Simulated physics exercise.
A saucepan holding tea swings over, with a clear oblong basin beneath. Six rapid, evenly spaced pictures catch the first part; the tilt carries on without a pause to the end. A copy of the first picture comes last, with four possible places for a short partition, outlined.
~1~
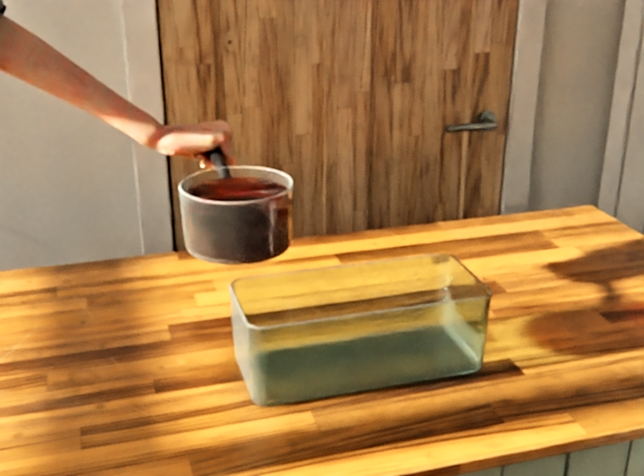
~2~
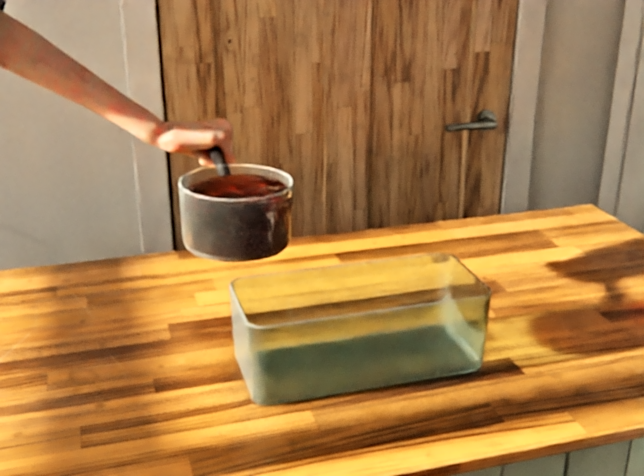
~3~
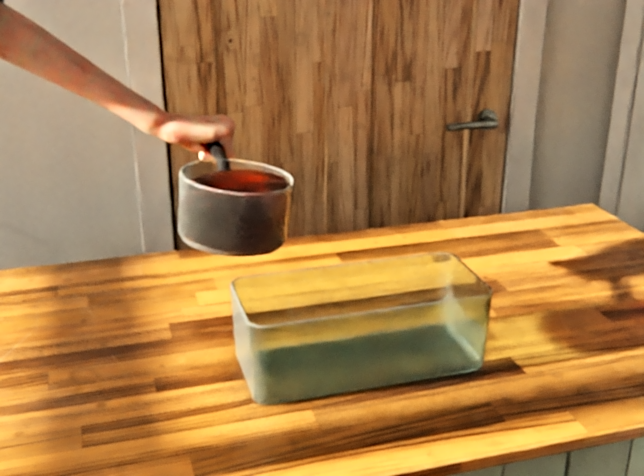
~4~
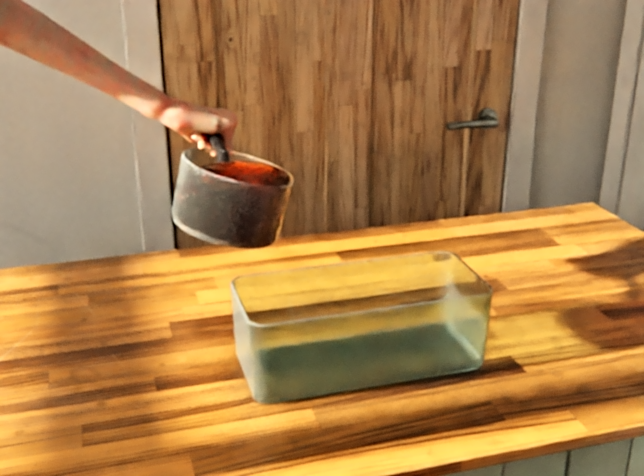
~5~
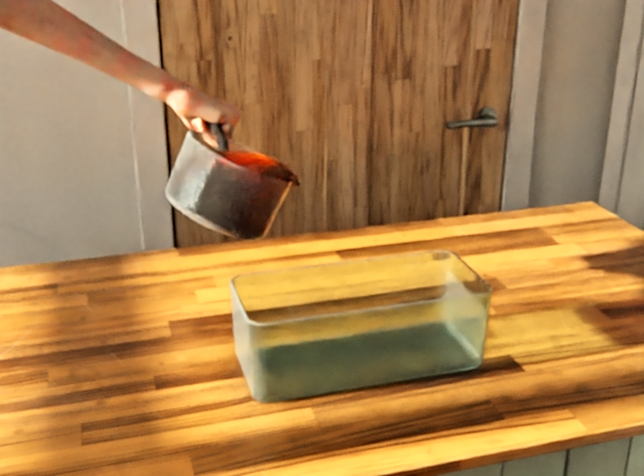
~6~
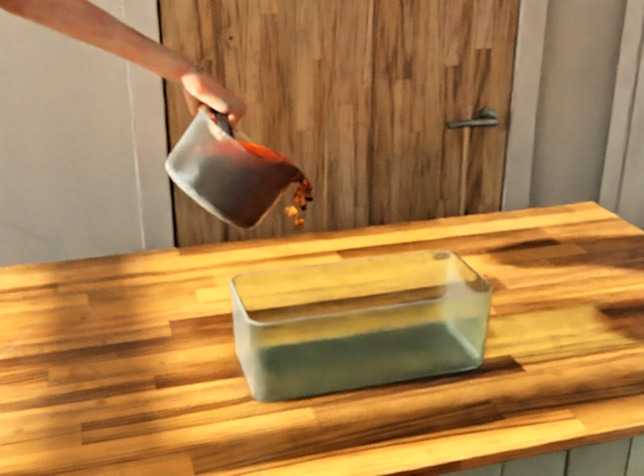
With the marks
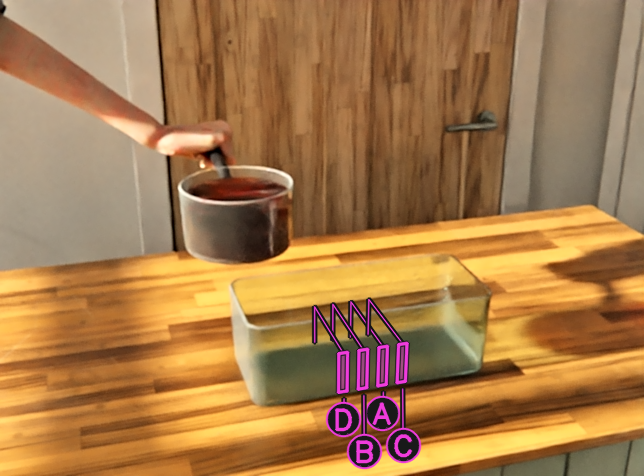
A hand tilting a saucepan of reddish-brown tea rightward above a clear oblong basin, the tea starting to spill over the lip.
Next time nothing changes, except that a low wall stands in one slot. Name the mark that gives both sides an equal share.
Place C does it best.
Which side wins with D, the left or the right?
The right side.
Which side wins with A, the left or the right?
The right one.
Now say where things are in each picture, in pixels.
Upright, lip at (289, 178); basin from (251, 404) to (481, 366); nothing has left yet.
Upright, lip at (289, 177); nothing has left yet.
Tipped about 7°, lip at (290, 177); nothing has left yet.
Tipped about 16°, lip at (290, 176); nothing has left yet.
Tipped about 27°, lip at (290, 175); tea is over the lip, down to (293, 181).
Tipped about 40°, lip at (290, 174); tea is over the lip, down to (297, 221).
On the marked copy, A at (383, 391); B at (363, 395); C at (402, 388); D at (344, 398).
With A, about 19 % ends left of the wall and 80 % right of it.
With B, about 7 % ends left of the wall and 91 % right of it.
With C, about 51 % ends left of the wall and 47 % right of it.
With D, about 4 % ends left of the wall and 95 % right of it.
